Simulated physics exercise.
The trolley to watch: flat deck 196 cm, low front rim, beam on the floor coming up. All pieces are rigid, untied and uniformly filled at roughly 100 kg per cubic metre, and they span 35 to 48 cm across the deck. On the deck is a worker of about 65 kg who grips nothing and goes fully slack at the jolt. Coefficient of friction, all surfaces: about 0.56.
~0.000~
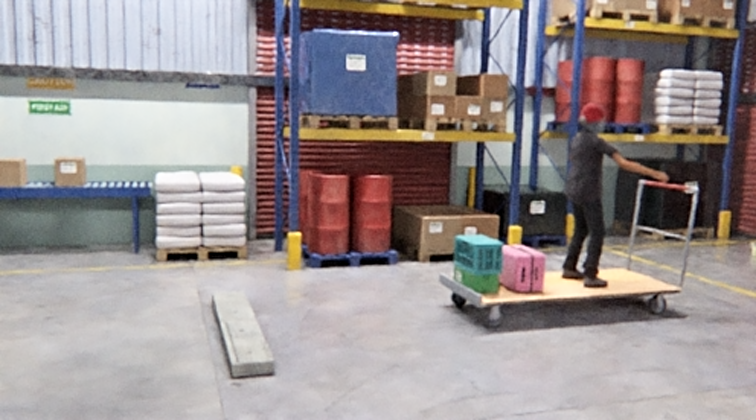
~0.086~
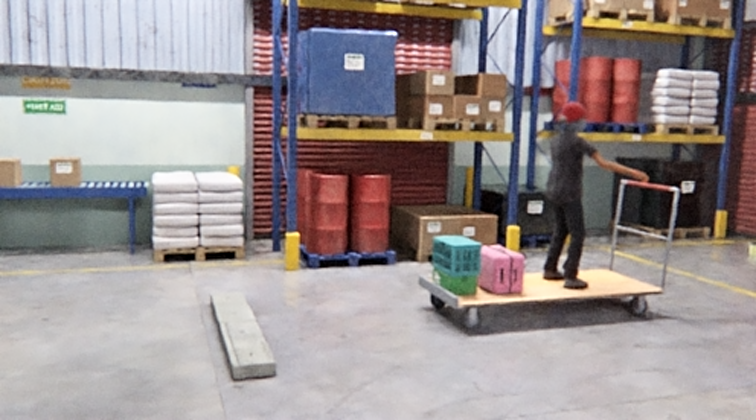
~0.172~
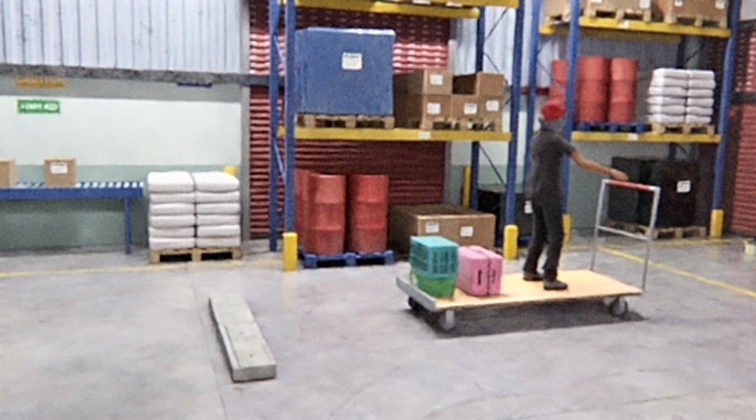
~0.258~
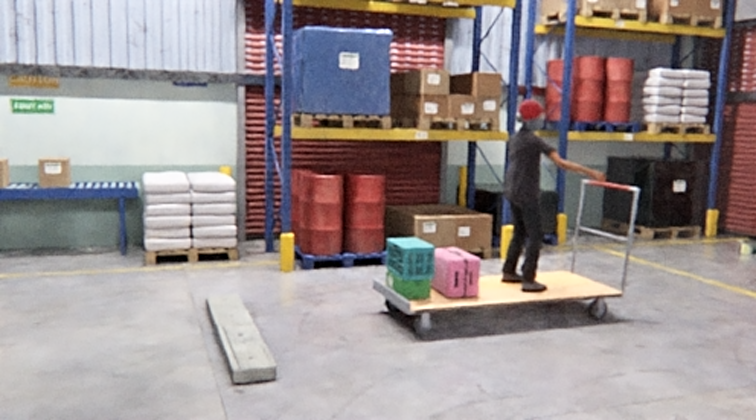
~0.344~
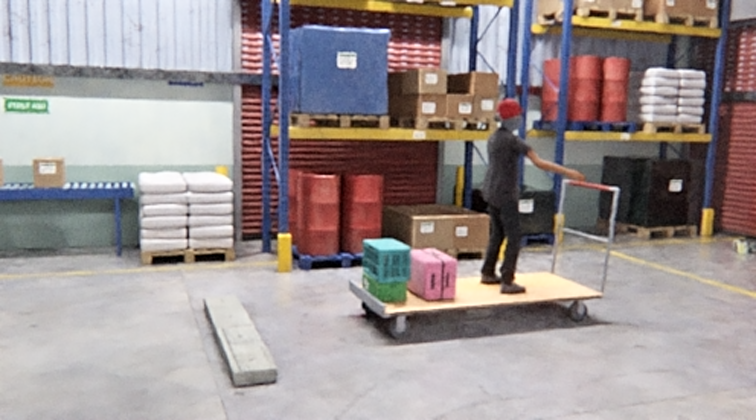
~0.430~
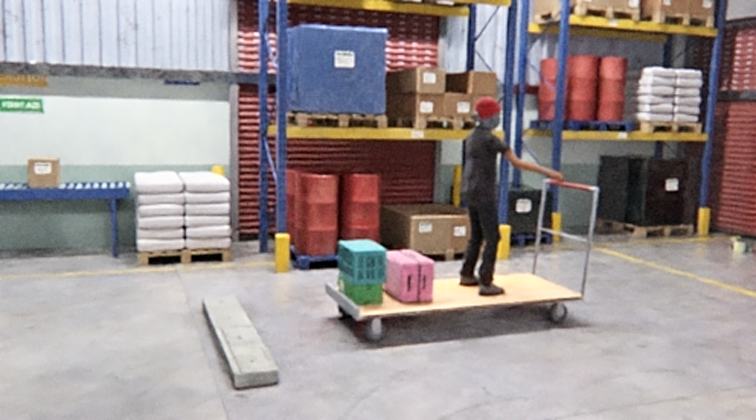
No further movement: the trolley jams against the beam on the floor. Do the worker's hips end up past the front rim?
Yes.
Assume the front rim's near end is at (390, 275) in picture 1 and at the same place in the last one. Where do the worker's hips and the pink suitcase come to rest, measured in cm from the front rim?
The hips would end 80 cm behind the front rim, and the pink item 40 cm behind it.
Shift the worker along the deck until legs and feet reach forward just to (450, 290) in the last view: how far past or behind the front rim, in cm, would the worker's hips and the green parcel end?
Hips 20 past, green 20 behind.
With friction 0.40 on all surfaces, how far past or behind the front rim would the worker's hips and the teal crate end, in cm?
With that change the hips settle 30 past, while teal settles 130 past.
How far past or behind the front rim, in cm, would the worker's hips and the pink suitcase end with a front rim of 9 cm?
With that rim, hips finish 30 cm past and pink stays 40 cm behind.
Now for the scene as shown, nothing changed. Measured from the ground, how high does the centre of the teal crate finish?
Roughly 15 centimetres.
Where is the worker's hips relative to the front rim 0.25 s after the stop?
Roughly 55 cm short of the front rim.
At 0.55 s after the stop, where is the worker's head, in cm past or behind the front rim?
The head is some 10 cm back from the front rim.
Impact comes at 0.75 s.
After 1.30 s the worker's hips are 5 cm behind the rim, near (247, 270) in the last picture's view.
After 1.75 s the worker's hips are 25 cm past the rim, near (207, 319) in the last picture's view.
When all is still (3.8 s), past the rim, teal crate and the worker's hips; behind it, green parcel and pink suitcase.
